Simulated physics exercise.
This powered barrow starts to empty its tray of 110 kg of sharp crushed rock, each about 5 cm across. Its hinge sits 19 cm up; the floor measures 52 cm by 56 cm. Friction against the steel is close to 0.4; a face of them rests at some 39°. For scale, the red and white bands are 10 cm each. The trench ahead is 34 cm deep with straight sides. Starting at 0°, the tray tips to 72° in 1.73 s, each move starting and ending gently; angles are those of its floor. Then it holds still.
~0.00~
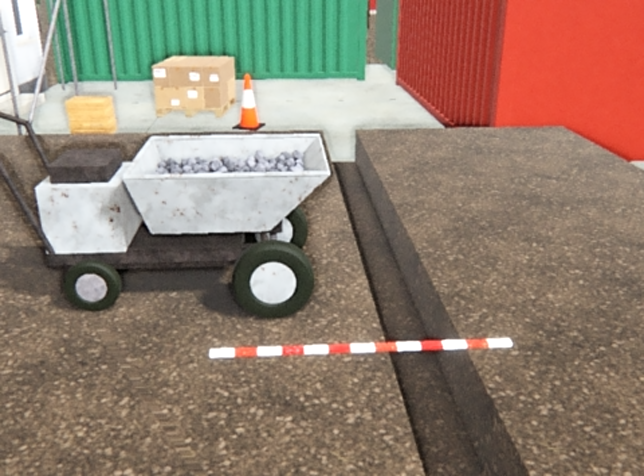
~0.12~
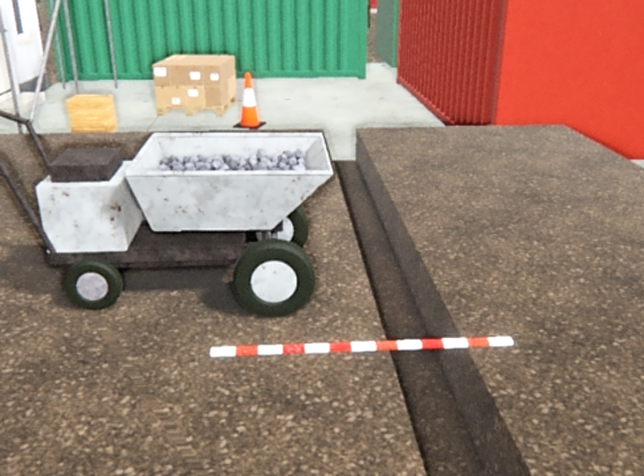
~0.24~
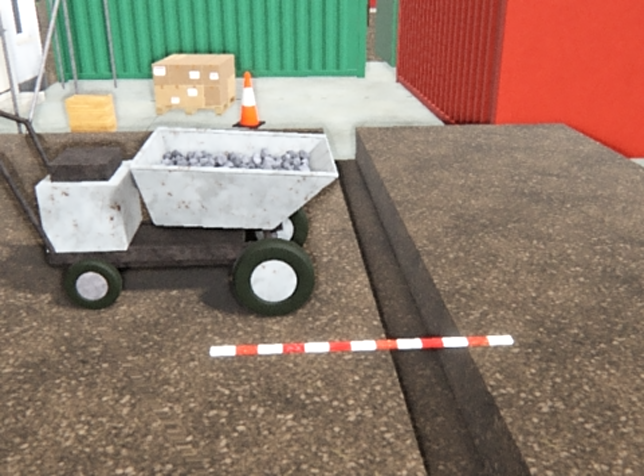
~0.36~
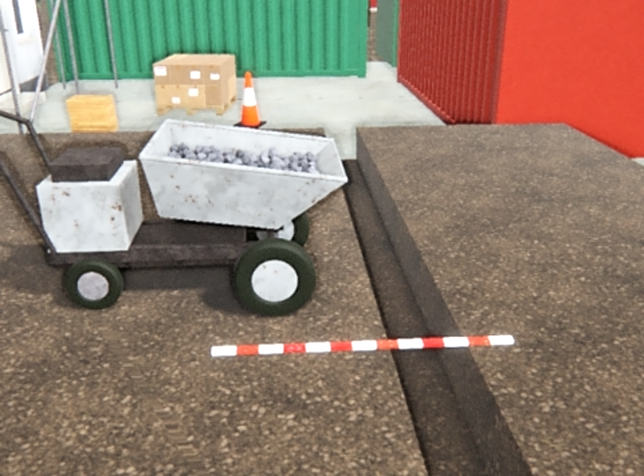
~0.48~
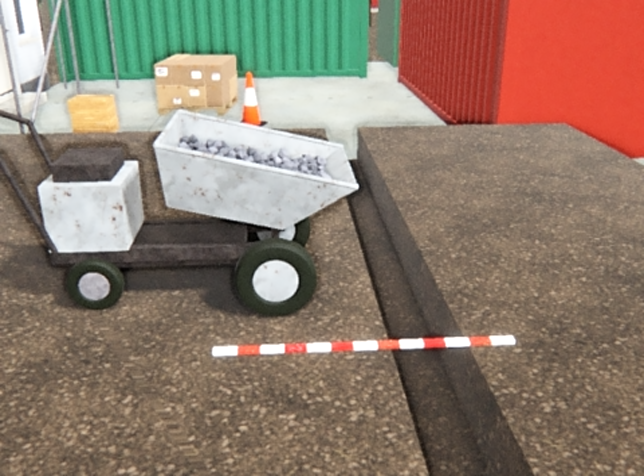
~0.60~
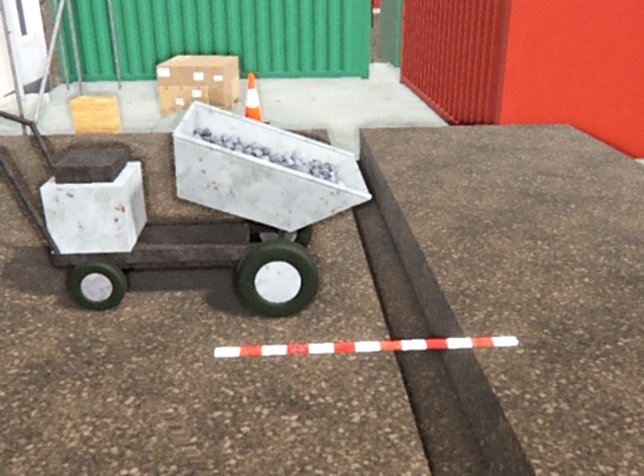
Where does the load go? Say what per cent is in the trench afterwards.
Roughly 97 per cent ends in the trench.
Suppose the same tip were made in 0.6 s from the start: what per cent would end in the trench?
It would be near 75 per cent.
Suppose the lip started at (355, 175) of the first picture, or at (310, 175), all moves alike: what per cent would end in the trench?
First some 70, then 100 per cent.
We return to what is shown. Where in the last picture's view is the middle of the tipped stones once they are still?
Their middle is at about (410, 322).
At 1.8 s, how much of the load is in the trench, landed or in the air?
About 45 per cent by then.
After 1.3 s the floor is at 61°; 100 % in the tray; the foremost stones are at (384, 238).
After 1.8 s the floor is at 72°; 57 % in the tray, 43 % in the trench; the foremost stones are at (436, 267).
After 2.2 s the floor is at 72°; 18 % in the tray, 79 % in the trench, 3 % past the trench; the foremost stones are at (495, 291).
After 4.1 s the floor is at 72°; 0 % in the tray, 97 % in the trench, 3 % past the trench; the foremost stones are at (498, 291).
